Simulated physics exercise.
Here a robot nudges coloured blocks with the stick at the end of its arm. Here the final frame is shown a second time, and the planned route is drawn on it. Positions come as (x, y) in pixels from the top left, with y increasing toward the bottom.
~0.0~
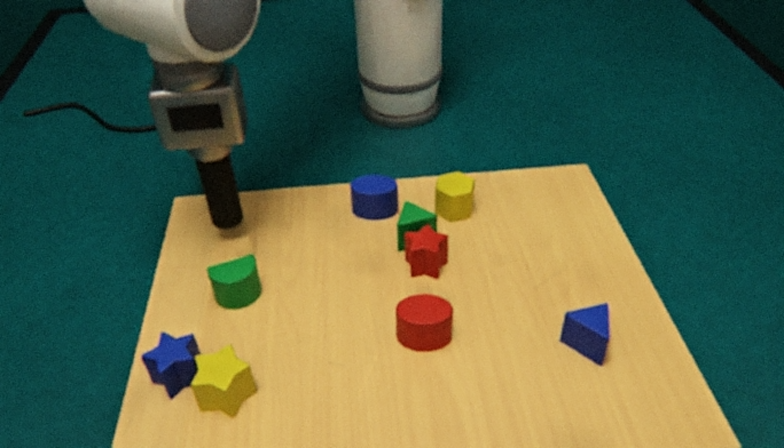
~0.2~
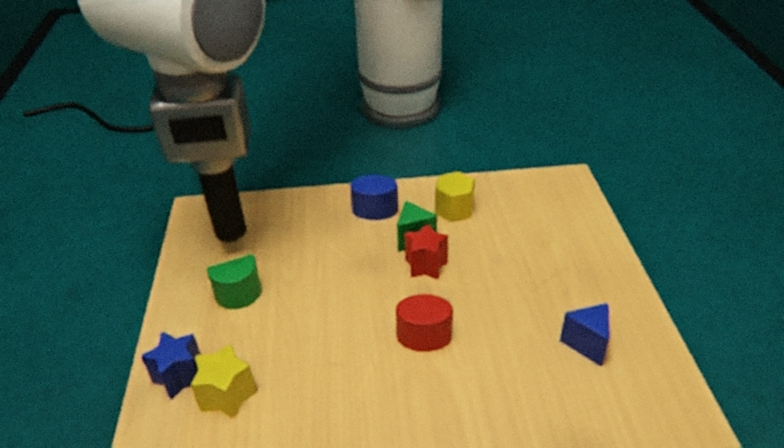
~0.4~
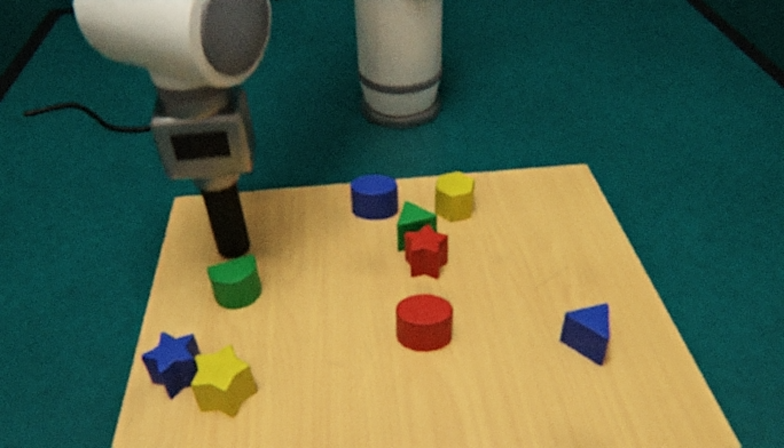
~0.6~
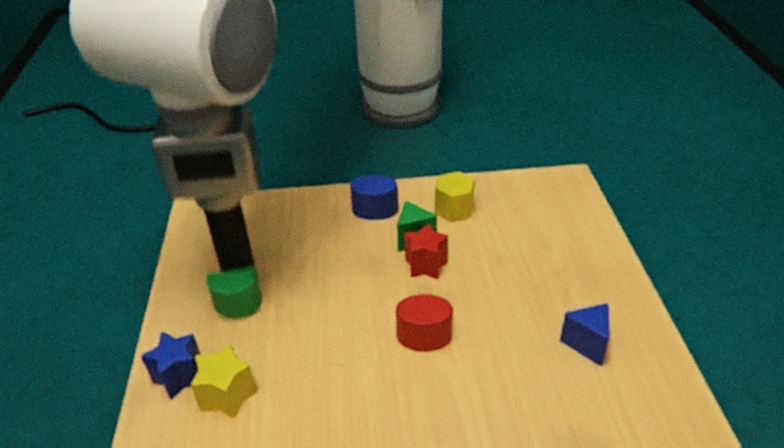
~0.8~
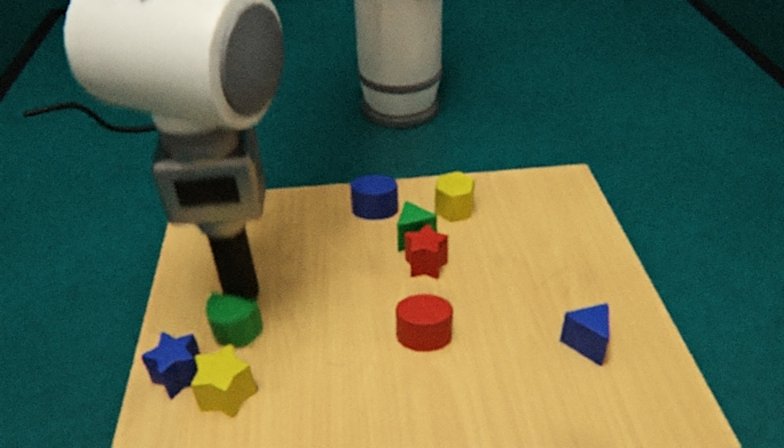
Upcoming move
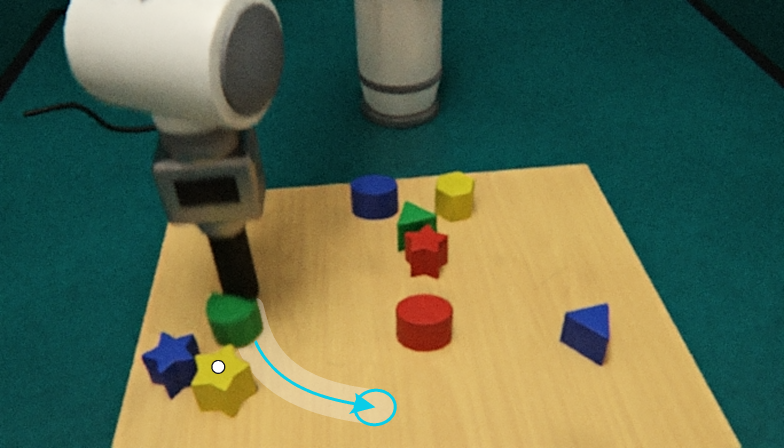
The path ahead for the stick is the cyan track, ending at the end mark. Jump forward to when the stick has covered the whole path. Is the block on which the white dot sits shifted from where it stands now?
The answer is yes.
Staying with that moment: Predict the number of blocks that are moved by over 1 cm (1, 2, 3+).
Answer: Two blocks.
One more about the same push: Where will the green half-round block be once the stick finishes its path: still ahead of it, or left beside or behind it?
Gone from the front.
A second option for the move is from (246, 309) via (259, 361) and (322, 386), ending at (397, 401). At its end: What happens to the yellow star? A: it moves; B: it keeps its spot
The correct letter is A.
Path on the board, from (246, 309) by way of (262, 354) and (308, 391) to (375, 407); the dot is on the yellow star.
What follows on the original path. One third of the way, stick at (259, 341); yellow star at (215, 385), turned 30° clockwise; green half-round block at (226, 347), turned 30° clockwise.
Two thirds of the way, stick at (307, 378); yellow star at (214, 387), turned 30° clockwise; green half-round block at (226, 349), turned 35° clockwise.
At the end, stick at (374, 393); blue star in place; yellow star at (214, 387), turned 30° clockwise; green half-round block at (226, 349), turned 35° clockwise.
